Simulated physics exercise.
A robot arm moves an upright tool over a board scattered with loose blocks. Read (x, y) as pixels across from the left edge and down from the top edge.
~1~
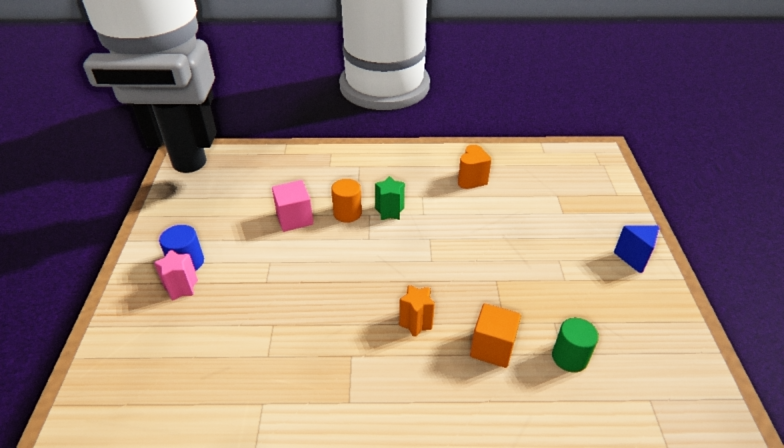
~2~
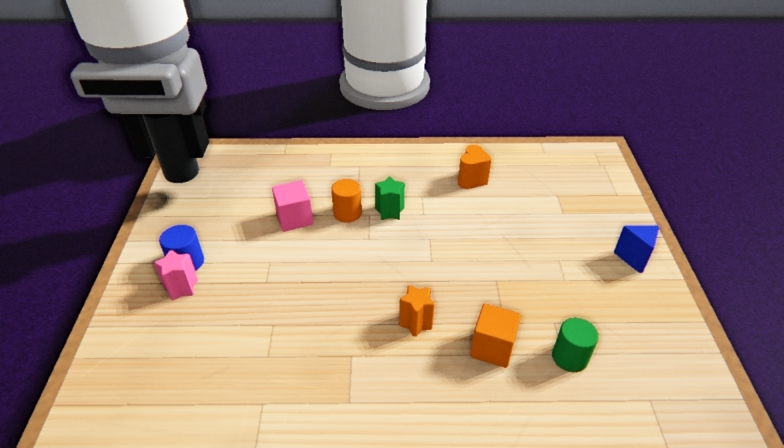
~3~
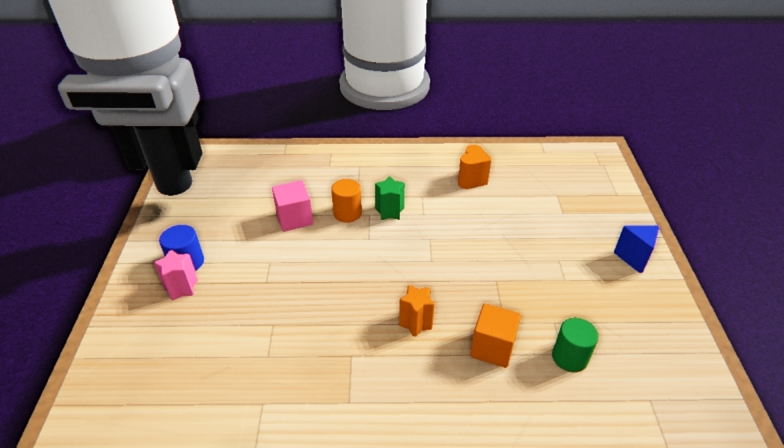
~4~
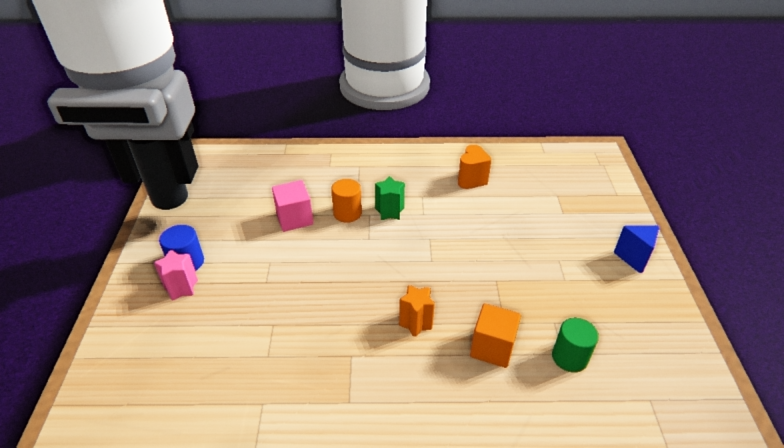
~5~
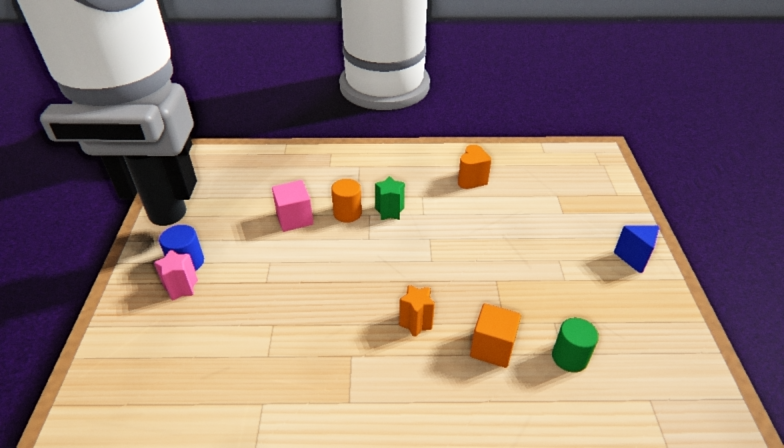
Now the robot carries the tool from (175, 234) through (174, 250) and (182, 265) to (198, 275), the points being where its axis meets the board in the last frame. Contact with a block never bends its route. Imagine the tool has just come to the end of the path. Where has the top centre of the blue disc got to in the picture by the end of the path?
Put as a pixel place, it's (202, 273).
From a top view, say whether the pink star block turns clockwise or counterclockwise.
Its spin: Clockwise.
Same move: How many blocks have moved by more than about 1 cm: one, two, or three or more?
Going by the path, two of them shift by more than about 1 cm.
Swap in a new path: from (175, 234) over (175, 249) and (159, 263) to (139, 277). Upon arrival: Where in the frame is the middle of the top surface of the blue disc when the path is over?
If I read the scene right, the answer is (169, 256).
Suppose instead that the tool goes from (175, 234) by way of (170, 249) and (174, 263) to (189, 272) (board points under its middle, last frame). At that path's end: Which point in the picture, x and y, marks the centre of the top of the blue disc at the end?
Expect it around (207, 262).
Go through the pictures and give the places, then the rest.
Tip of the tool (190, 164), middles of tops, pink star block (172, 261), blue disc (177, 236), in the first frame.
Tool (182, 174), nothing pushed, in the second frame.
Tool (175, 186), nothing pushed, in the third frame.
Tool (170, 200), nothing pushed, in the fourth frame.
Tool (168, 215), pink star block (172, 261), blue disc (177, 236), in the fifth frame.
What follows on the original path. Halfway along, tool (169, 239); pink star block (174, 280); blue disc (183, 253).
At the end, tool (191, 256); pink star block (175, 299), turned 40° clockwise; blue disc (202, 273).
